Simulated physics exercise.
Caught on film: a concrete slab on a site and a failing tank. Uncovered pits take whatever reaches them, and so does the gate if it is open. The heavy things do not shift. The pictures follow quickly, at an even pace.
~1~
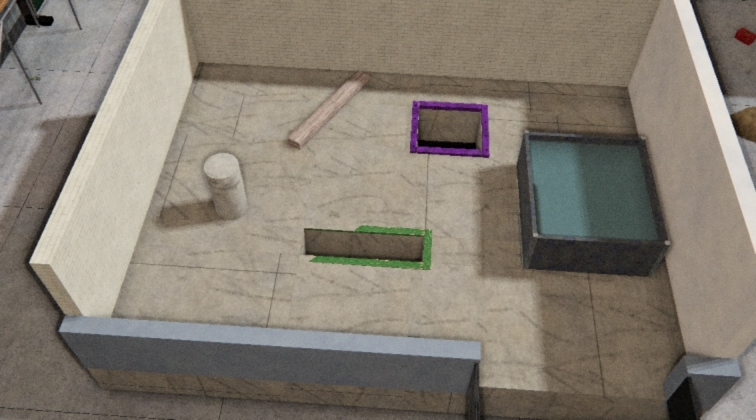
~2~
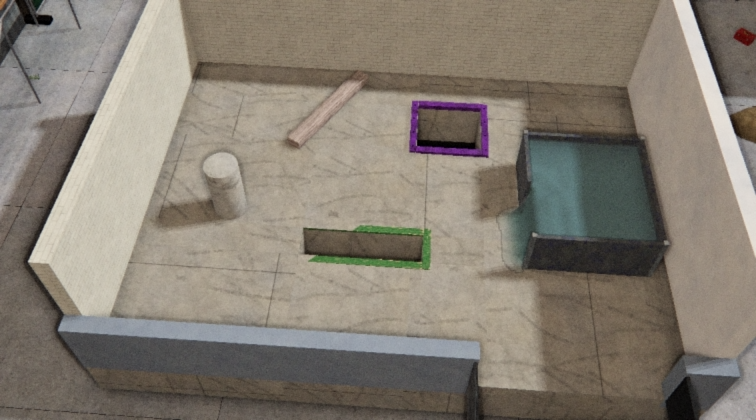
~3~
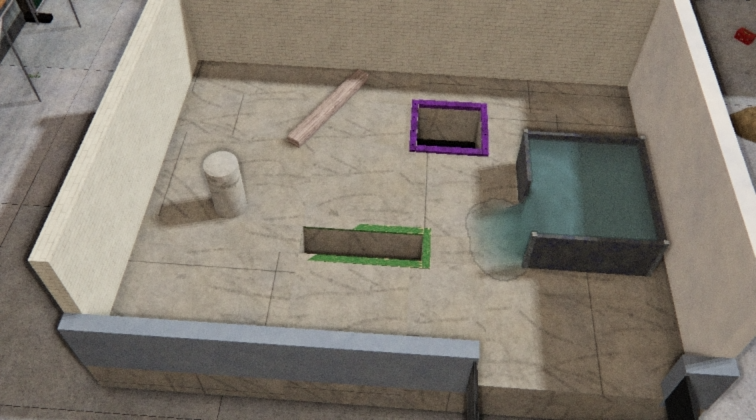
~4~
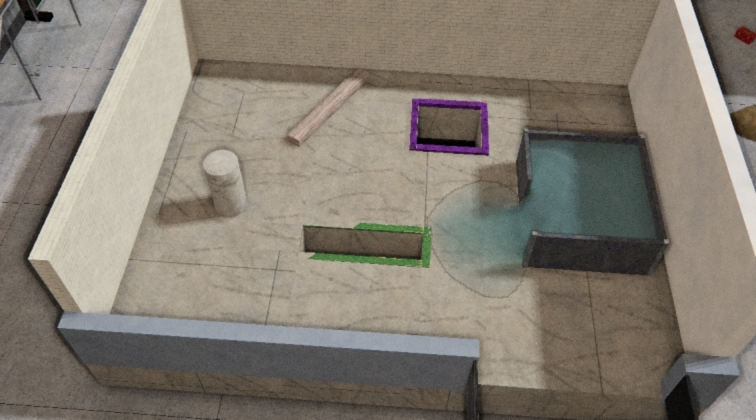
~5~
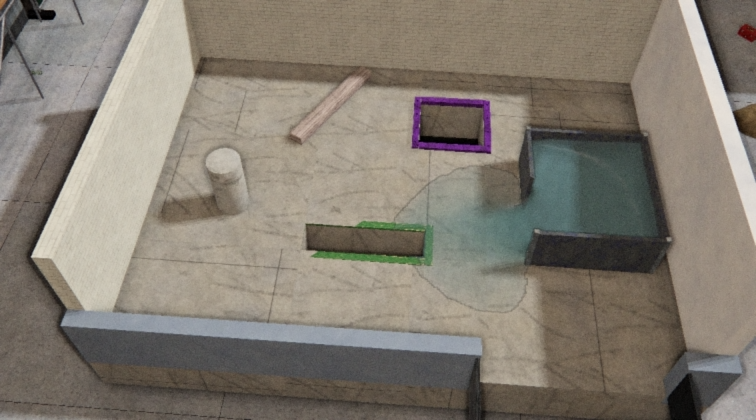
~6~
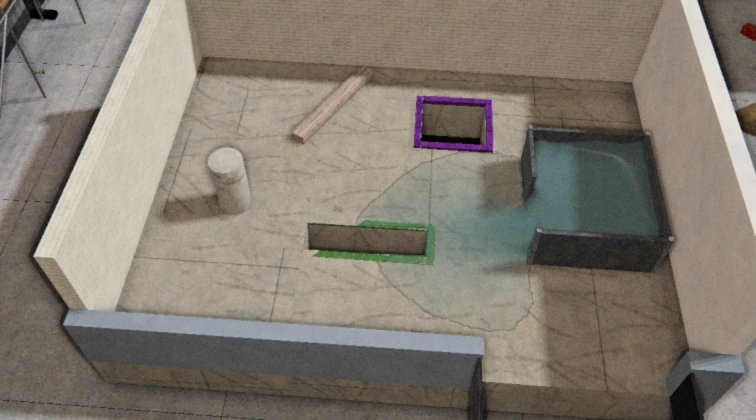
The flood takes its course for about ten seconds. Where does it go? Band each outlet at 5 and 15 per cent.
The gate takes not even 5 %; the purple pit takes not even 5 %; the green pit takes above 15 %.
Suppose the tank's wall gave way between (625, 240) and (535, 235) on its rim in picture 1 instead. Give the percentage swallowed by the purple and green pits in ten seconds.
Parts in a hundred: Purple 0, green 2.
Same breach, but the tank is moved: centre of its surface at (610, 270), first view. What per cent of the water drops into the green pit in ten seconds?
Per cent: Green 20.
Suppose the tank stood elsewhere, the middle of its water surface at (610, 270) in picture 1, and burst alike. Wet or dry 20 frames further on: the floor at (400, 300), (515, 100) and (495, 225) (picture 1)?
In turn: Flooded, free of water, clear.
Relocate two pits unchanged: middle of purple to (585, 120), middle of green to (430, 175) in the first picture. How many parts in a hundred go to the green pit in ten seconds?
Roughly, in per cent: Green 14.
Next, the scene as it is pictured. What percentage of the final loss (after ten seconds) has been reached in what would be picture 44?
Close to 70 %.
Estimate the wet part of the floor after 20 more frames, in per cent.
Some 50 per cent.
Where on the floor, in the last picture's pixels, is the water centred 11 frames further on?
Near (502, 225).
A moment on, water covers 30 % of the floor; the gate 0 %, the purple pit 0 %, the green pit 6 %.
Next, water covers 40 % of the floor; the gate 0 %, the purple pit 0 %, the green pit 11 %.
Then, water covers 50 % of the floor; the gate 1 %, the purple pit 0 %, the green pit 15 %.
Later, water covers 65 % of the floor; the gate 1 %, the purple pit 0 %, the green pit 21 %.
In the end, water covers 75 % of the floor; the gate 2 %, the purple pit 0 %, the green pit 30 %.
